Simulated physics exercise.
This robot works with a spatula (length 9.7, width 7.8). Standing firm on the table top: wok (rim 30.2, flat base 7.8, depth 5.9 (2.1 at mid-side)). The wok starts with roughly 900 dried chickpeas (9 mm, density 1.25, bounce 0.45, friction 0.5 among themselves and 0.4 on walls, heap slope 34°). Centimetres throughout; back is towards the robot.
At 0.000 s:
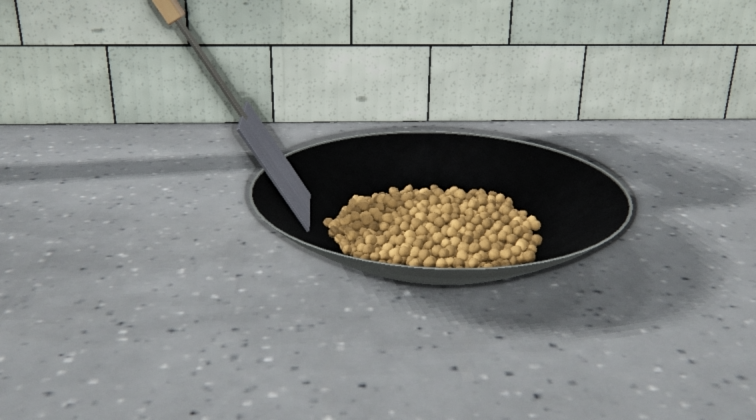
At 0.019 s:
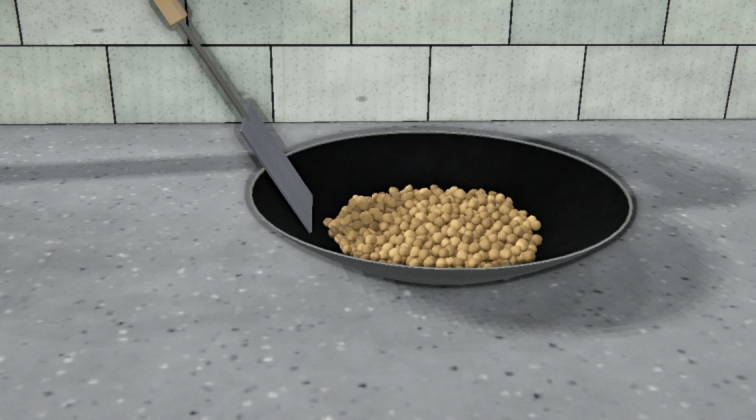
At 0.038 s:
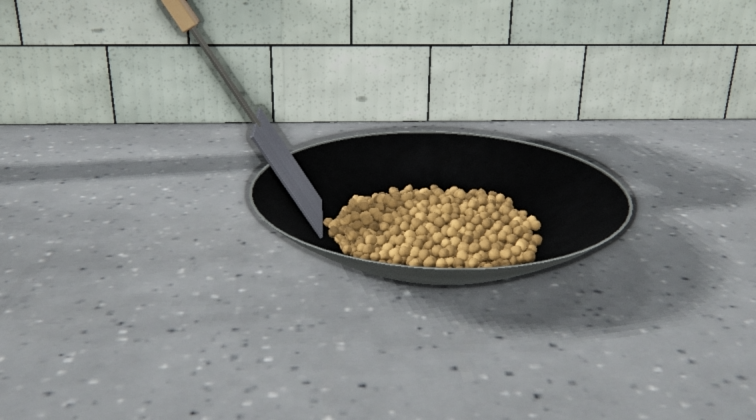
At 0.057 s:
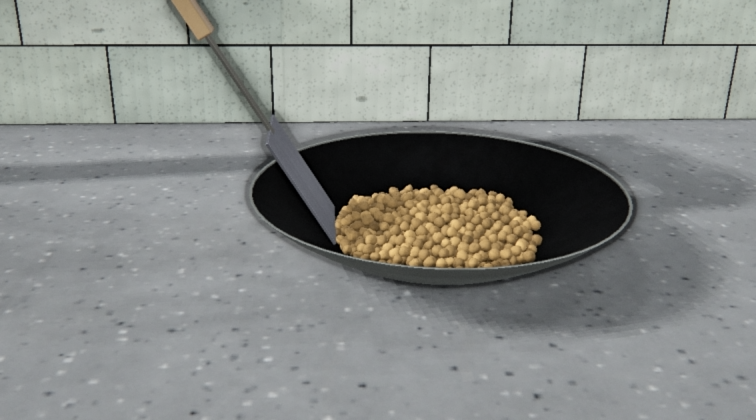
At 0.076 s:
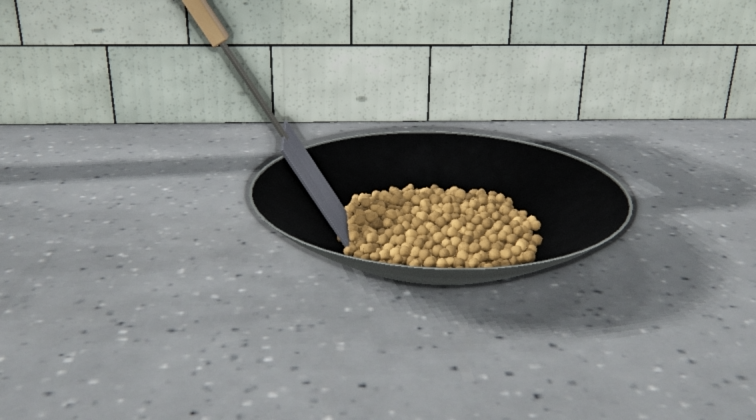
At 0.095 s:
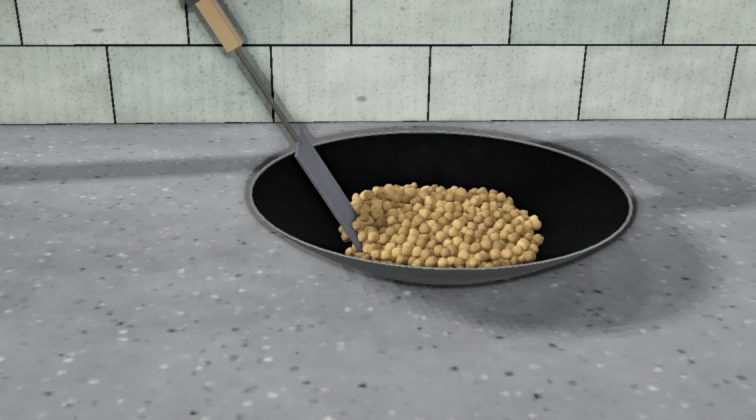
A spatula with a wooden handle slid down and to the right inside a black wok on a speckled gray counter, pressing into the left edge of a heap of chickpeas and nudging it slightly.
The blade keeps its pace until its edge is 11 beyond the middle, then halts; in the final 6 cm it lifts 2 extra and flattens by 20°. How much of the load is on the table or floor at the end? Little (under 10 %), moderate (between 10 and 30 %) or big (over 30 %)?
A moderate share, between 10 and 30 %, ends on the table or floor.
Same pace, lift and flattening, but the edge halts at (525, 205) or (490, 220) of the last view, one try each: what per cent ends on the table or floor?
Some 0 and 0 per cent.
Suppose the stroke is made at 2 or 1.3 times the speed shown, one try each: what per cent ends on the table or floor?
About 45 and 35 per cent.
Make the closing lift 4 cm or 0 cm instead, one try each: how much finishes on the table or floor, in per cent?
About 20 and 20 per cent.
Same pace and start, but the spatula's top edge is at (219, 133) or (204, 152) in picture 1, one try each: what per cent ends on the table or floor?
Some 20 and 15 per cent.
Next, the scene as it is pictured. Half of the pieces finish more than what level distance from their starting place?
Roughly 6 cm.
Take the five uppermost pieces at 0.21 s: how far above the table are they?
About 5 cm.
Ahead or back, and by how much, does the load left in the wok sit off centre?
Roughly 4.5 cm ahead.
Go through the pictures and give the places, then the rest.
Spatula top edge at (242, 114), sloping 59°; upper third of the load around (439, 218), from x 330 to 535, top at y 190; 900 in the wok, in the first picture.
Spatula top edge at (245, 116), sloping 59°; upper third of the load around (439, 218), from x 330 to 535, top at y 190, in the second picture.
Spatula top edge at (256, 122), sloping 59°; upper third of the load around (439, 218), from x 330 to 535, top at y 190, in the third picture.
Spatula top edge at (270, 129), sloping 59°; upper third of the load around (439, 218), from x 330 to 535, top at y 190, in the fourth picture.
Spatula top edge at (283, 135), sloping 59°; upper third of the load around (439, 218), from x 335 to 535, top at y 190, in the fifth picture.
Spatula top edge at (297, 140), sloping 59°; upper third of the load around (437, 216), from x 345 to 540, top at y 185; 900 in the wok, in the sixth picture.
By 0.21 s, sloping 59°, highest piece 5 above the table; 900 in the wok.
By 0.33 s, sloping 54°, highest piece 7 above the table; 900 in the wok.
By 0.59 s, sloping 39°, highest piece 7 above the table; 707 in the wok, 173 on the table or floor, 20 on the blade or in flight.
By 1.64 s, sloping 39°, highest piece 6 above the table; 706 in the wok, 194 on the table or floor.
Final count, 706 in the wok, 194 on the table or floor. That is 22 % on the table or floor.
